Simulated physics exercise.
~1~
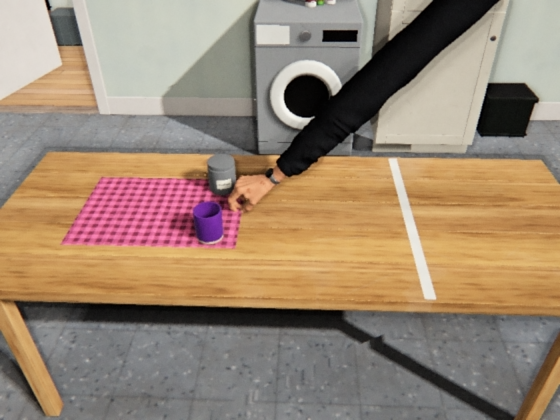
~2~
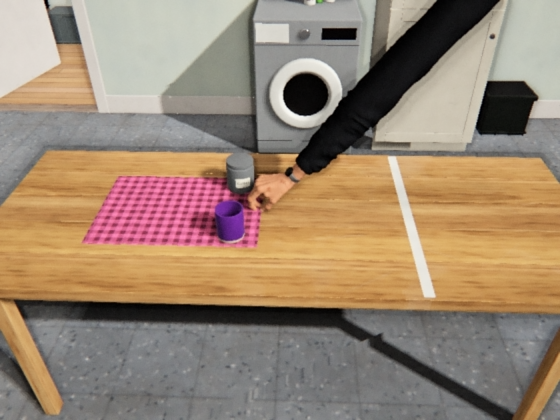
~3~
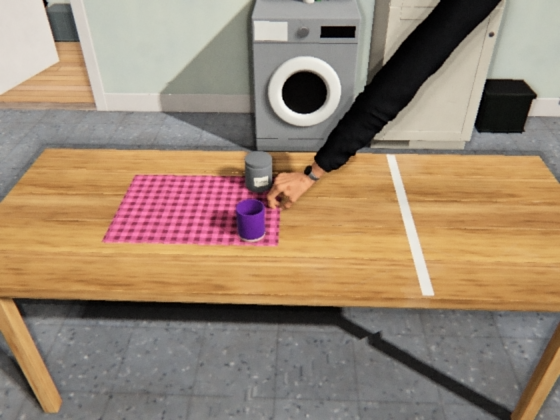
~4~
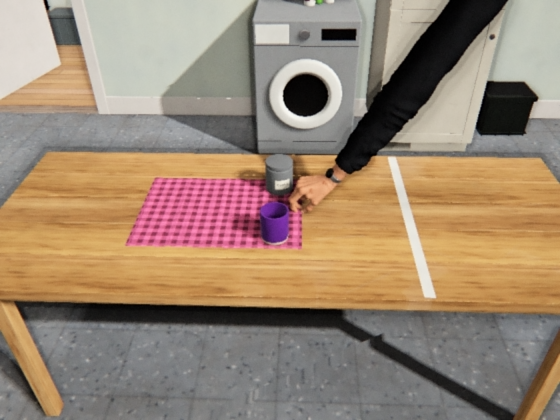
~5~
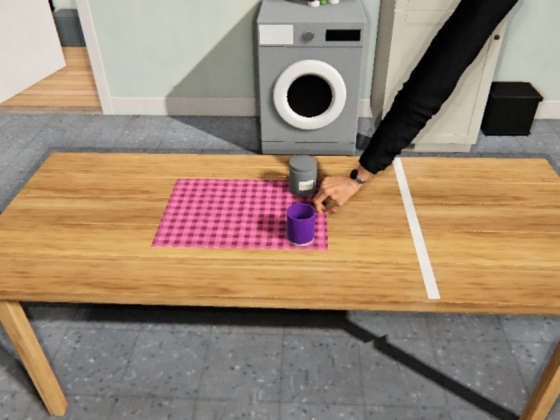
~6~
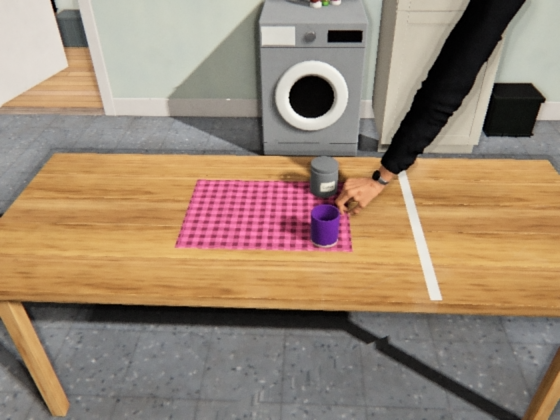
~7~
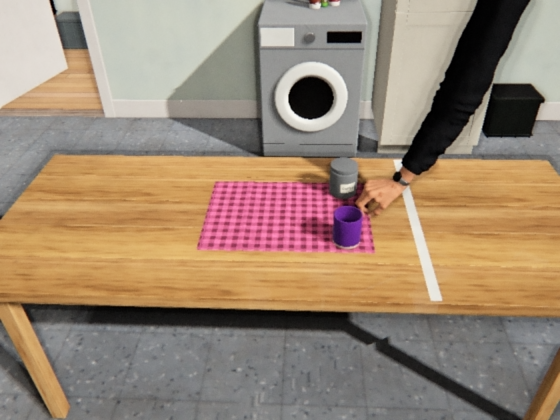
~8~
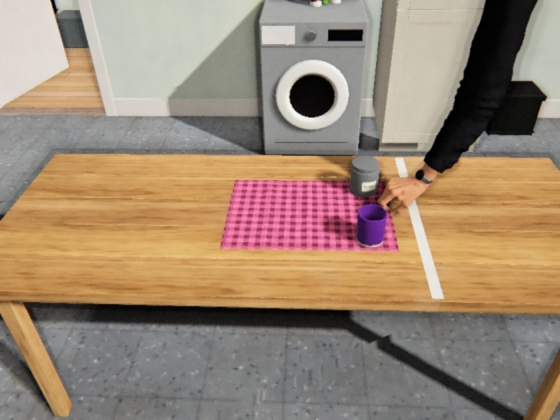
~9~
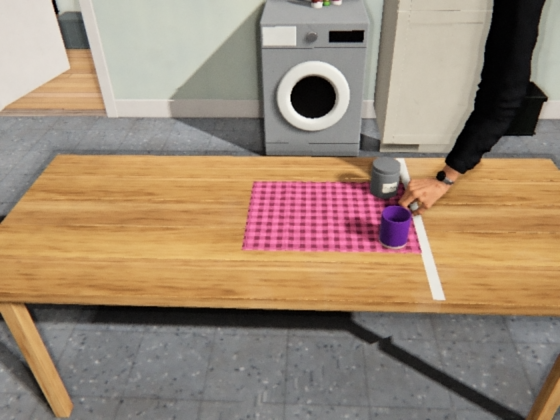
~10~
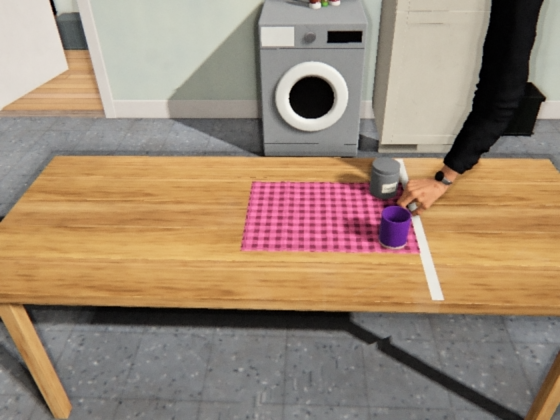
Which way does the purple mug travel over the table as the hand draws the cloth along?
The purple mug moves to the right, riding on the cloth toward the white tape.
